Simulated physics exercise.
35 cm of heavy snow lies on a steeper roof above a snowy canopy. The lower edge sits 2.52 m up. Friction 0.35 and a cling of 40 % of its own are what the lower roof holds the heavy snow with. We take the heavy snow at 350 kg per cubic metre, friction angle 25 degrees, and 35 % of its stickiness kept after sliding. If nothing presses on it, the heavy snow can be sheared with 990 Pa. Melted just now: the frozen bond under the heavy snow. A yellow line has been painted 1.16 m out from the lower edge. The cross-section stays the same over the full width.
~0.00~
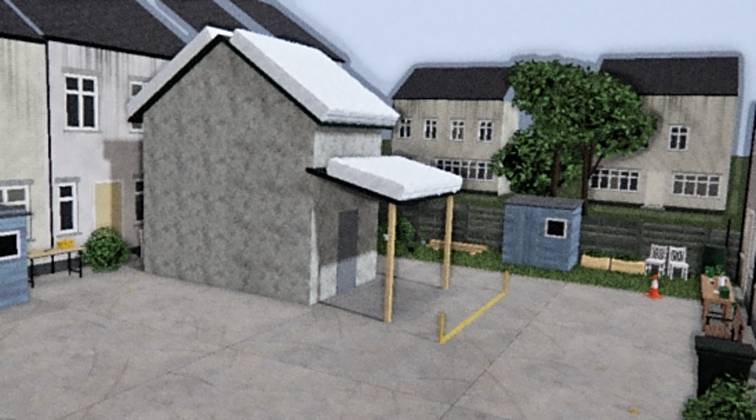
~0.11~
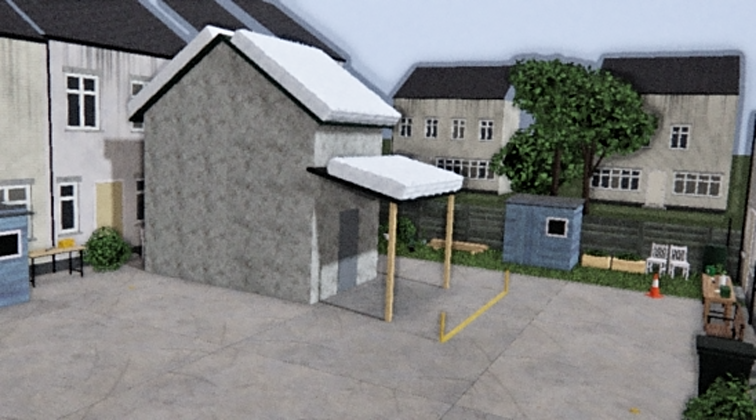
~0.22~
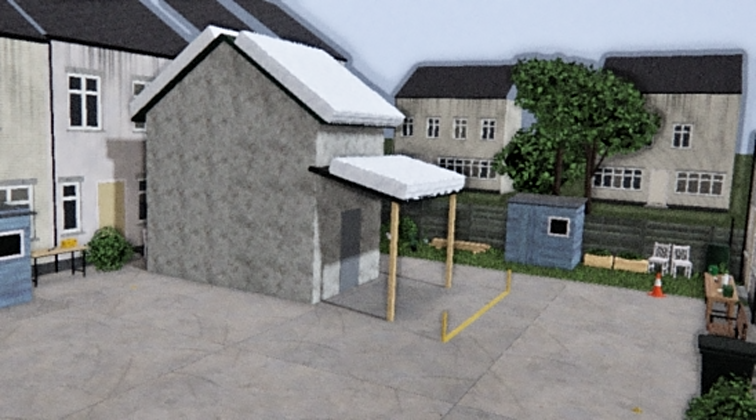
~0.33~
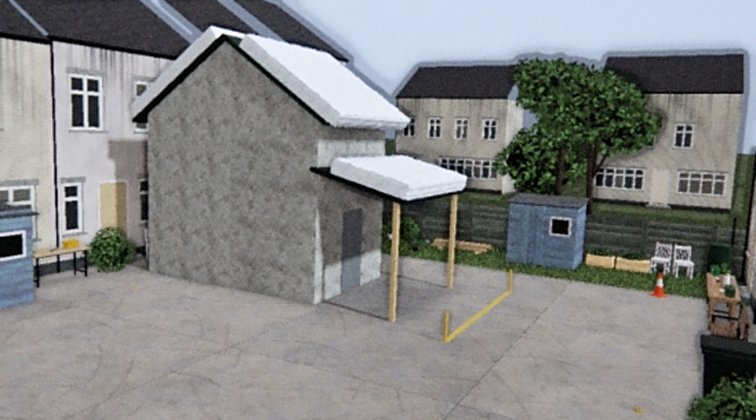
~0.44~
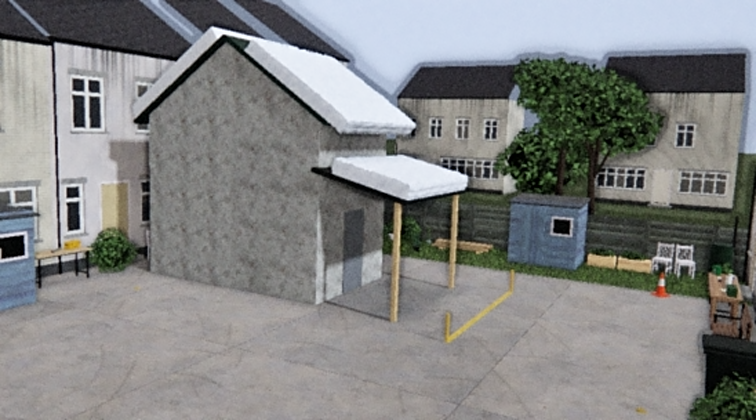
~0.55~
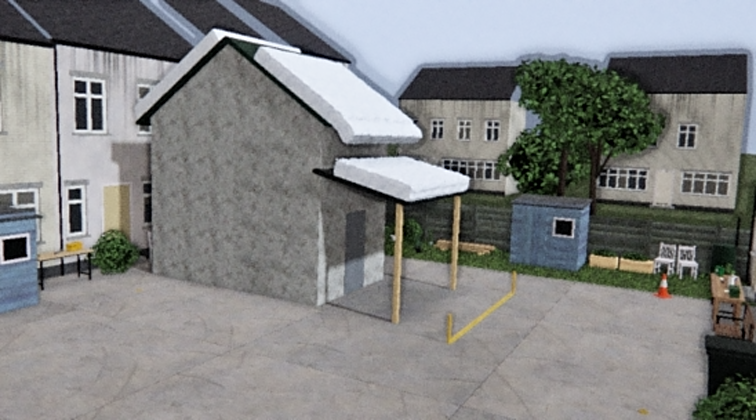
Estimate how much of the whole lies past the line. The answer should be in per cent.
47 %.
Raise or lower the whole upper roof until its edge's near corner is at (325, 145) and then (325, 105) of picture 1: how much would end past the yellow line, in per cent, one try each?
Roughly 30 per cent first and 55 per cent second.
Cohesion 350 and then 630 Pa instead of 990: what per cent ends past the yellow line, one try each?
60 in a hundred, followed by 55 in a hundred.
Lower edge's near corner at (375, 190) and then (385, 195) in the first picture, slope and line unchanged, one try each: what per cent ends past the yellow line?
The first try gives 55 percent and the second gives 50 percent.
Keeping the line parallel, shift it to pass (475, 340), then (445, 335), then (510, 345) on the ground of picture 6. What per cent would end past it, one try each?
The three tries give 35 %, 55 % and 20 % in turn.
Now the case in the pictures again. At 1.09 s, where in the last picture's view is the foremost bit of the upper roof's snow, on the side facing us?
(404, 174), give or take.
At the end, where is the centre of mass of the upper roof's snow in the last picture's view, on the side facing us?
The middle sits at about (469, 298).
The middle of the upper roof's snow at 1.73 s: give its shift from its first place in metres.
I'd say close to 4.2 m.
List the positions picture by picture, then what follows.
The first picture shows leading edge of the heavy snow at (324, 117).
The second picture shows leading edge of the heavy snow at (325, 117), its middle shifted 2.3 cm.
The third picture shows leading edge of the heavy snow at (329, 119), its middle shifted 9.4 cm, 3 % of it past the upper edge, in one piece.
The fourth picture shows leading edge of the heavy snow at (335, 118), its middle shifted 22 cm, 7 % of it past the upper edge, in one piece.
The fifth picture shows leading edge of the heavy snow at (342, 116), its middle shifted 39 cm, 13 % of it past the upper edge, in one piece.
The sixth picture shows leading edge of the heavy snow at (350, 130), its middle shifted 62 cm, 20 % of it past the upper edge, cracking.
After 1.09 s, none is below the lower edge and 0 % is past the line.
After 1.73 s, 27 % is below the lower edge and 12 % is past the line.
After 2.36 s, 62 % is below the lower edge and 43 % is past the line.
After 3.00 s, 64 % is below the lower edge and 47 % is past the line.
After 4.40 s, at the end, 70 % is below the lower edge and 47 % is past the line.
